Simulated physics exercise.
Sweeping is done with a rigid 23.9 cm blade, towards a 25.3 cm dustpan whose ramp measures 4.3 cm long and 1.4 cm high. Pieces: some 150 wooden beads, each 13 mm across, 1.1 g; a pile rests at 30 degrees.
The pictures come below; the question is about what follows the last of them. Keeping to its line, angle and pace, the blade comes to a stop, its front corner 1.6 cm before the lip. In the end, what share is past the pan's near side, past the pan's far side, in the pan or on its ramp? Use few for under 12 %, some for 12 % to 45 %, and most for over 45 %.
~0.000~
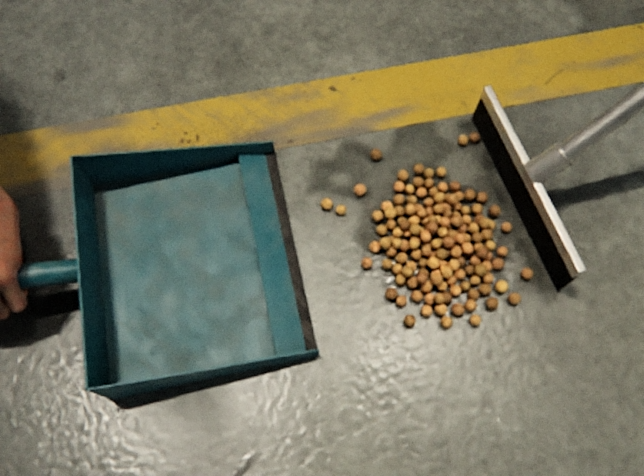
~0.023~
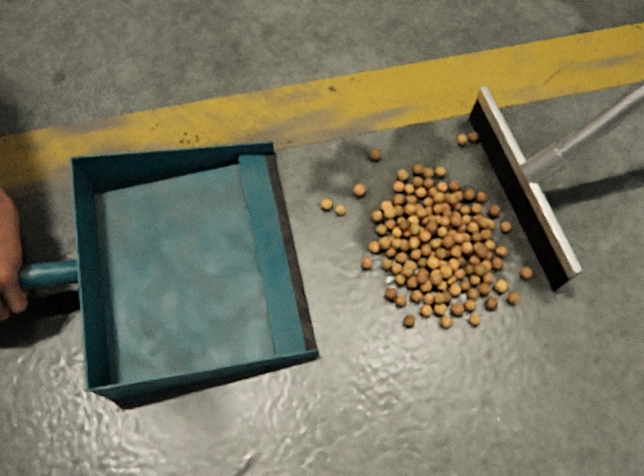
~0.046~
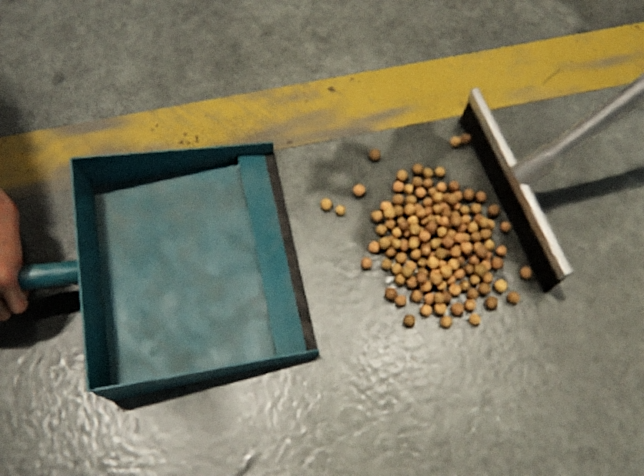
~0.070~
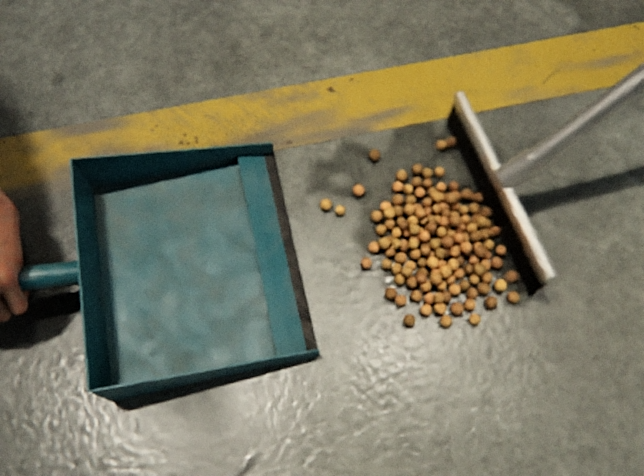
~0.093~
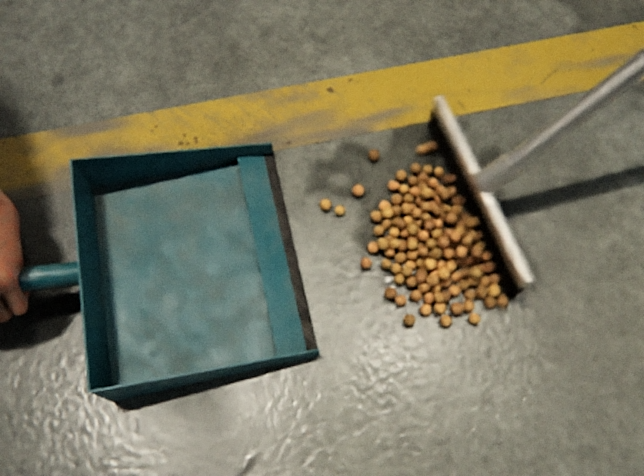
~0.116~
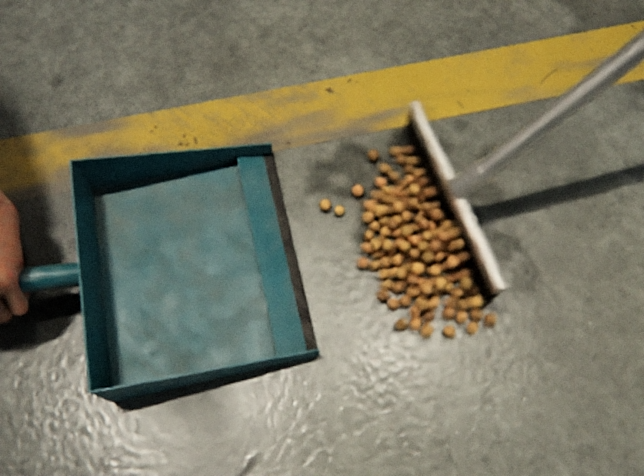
Past the pan's near side: Some, past the pan's far side: Few, in the pan or on its ramp: Most.
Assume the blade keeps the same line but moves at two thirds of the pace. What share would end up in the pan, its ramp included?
I'd put it at close to 50 per cent.
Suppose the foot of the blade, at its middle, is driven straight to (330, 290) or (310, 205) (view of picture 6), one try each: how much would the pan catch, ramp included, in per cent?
Some 55 and 45 per cent.
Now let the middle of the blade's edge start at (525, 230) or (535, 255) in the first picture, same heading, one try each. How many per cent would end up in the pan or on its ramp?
About 50 and 55 per cent.
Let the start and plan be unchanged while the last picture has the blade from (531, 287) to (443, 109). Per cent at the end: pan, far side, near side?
Split: Pan = 45, far = 0, near = 20.
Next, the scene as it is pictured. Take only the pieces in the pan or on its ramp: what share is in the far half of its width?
Something like 40 in a hundred.
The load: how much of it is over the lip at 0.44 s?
Roughly 55 % by then.
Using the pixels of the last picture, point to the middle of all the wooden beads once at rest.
When it all comes to rest, the middle is near (254, 299).
After 0.19 s, middle of the blade 9 cm from the lip; 0 % over the lip, far side 0 %, near side 10 %.
Then, at 0.24 s, middle of the blade 4 cm from the lip; 25 % over the lip, far side 0 %, near side 15 %.
After 0.44 s, middle of the blade 3 cm from the lip; 55 % over the lip, far side 0 %, near side 20 %.
In the end, at 1.8 s, near side 20 %, far side 5 %, pan 50 %, in front of the lip or behind the blade 30 %.
